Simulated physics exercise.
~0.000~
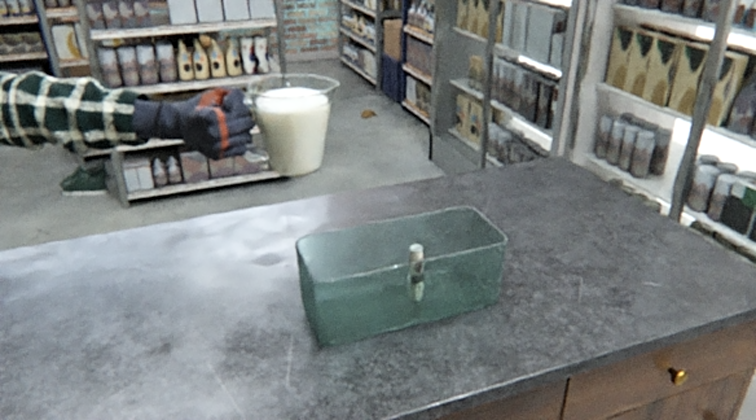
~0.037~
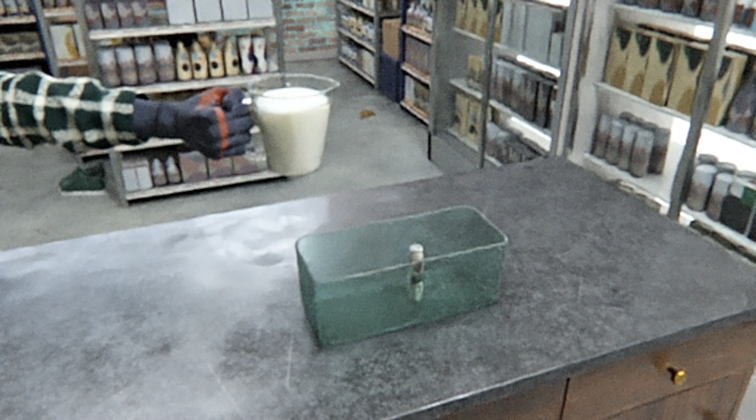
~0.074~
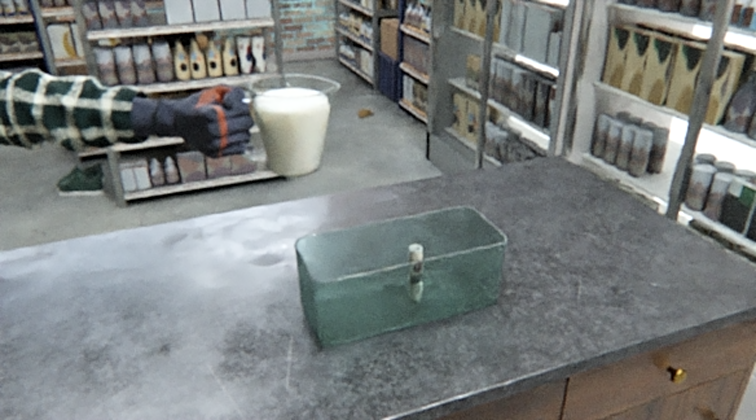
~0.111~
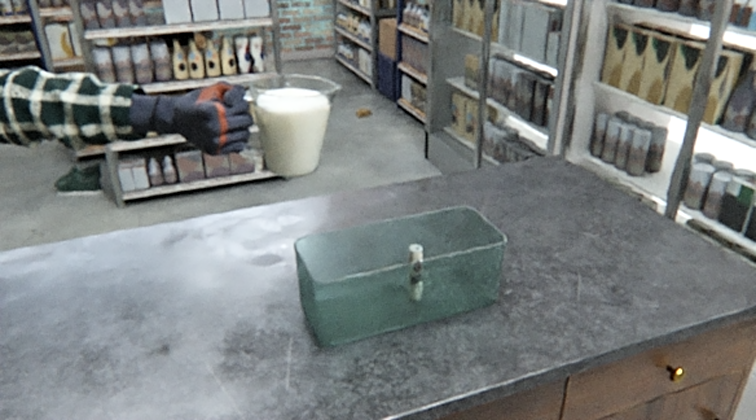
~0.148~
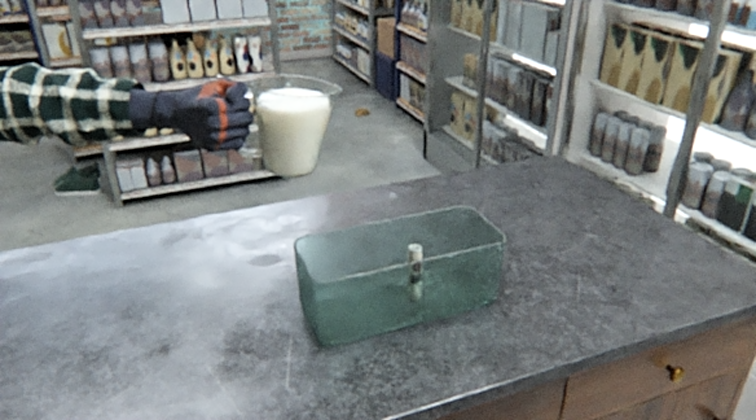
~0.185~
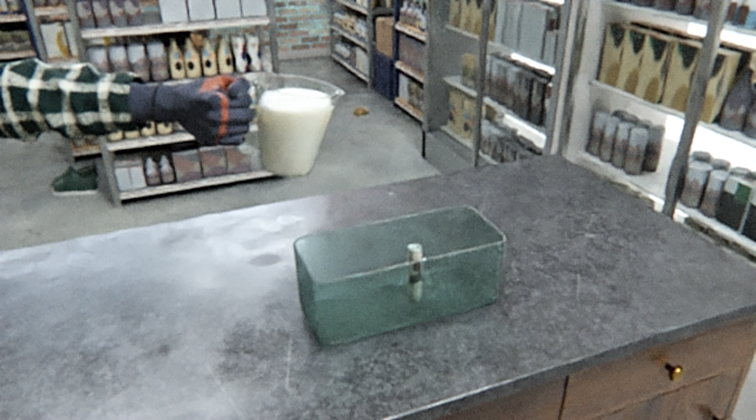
In a shop with a concrete floor and shelves of jars and packets, the view looks slightly down across a dark grey stone-like counter with a wooden drawer at the lower right. A translucent green long basin sits on it, a small closed tin visible near its middle, while a dark-gloved hand in a checked sleeve holds a clear flared jug of white liquid at upper left. The hand gradually tilts the jug slightly rightward, while the camera stays still.
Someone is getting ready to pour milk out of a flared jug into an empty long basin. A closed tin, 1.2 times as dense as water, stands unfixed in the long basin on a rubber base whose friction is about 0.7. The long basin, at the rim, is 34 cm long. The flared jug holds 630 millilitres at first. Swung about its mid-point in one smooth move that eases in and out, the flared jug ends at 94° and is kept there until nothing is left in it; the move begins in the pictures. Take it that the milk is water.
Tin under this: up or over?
It will be floored.
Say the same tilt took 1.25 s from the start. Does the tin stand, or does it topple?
It tumbles over, then.
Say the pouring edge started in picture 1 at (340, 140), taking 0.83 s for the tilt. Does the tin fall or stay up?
Then the tin remains standing.
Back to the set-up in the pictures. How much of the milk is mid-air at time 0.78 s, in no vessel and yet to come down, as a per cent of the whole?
Roughly 32 per cent.
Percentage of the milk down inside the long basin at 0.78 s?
I reckon close to 40 per cent.
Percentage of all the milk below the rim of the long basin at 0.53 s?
I reckon close to 1 percent of it.
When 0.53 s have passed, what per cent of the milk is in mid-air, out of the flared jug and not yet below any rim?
About 24 per cent.
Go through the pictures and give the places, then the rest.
In the first frame, tilt 0°; pouring edge (339, 82); surface from (254, 102) to (327, 93); the long basin's rim runs from (304, 261) to (490, 223); the tin's top is at (417, 251).
In the second frame, tilt 0°; pouring edge (339, 82); surface from (253, 102) to (327, 94).
In the third frame, tilt 2°; pouring edge (339, 83); surface from (254, 101) to (327, 95).
In the fourth frame, tilt 4°; pouring edge (340, 85); surface from (255, 101) to (327, 95).
In the fifth frame, tilt 7°; pouring edge (342, 88); surface from (256, 100) to (329, 96).
In the sixth frame, tilt 11°; pouring edge (344, 91); surface from (257, 101) to (331, 96).
Then, 0.53 s in, the tilt is 66° and 76 per cent is still to pour; the tin stands where it began.
Then, 0.78 s in, the tilt is 93° and 28 per cent is still to pour; the tin leans 4°.
Then, 1.04 s in, the tilt is 94° and 4 per cent is still to pour; the tin lies on its side.
Then, 1.33 s in, the tilt is 94° and 0 per cent is still to pour; the tin lies on its side.
Finally, the tin lies on its side.
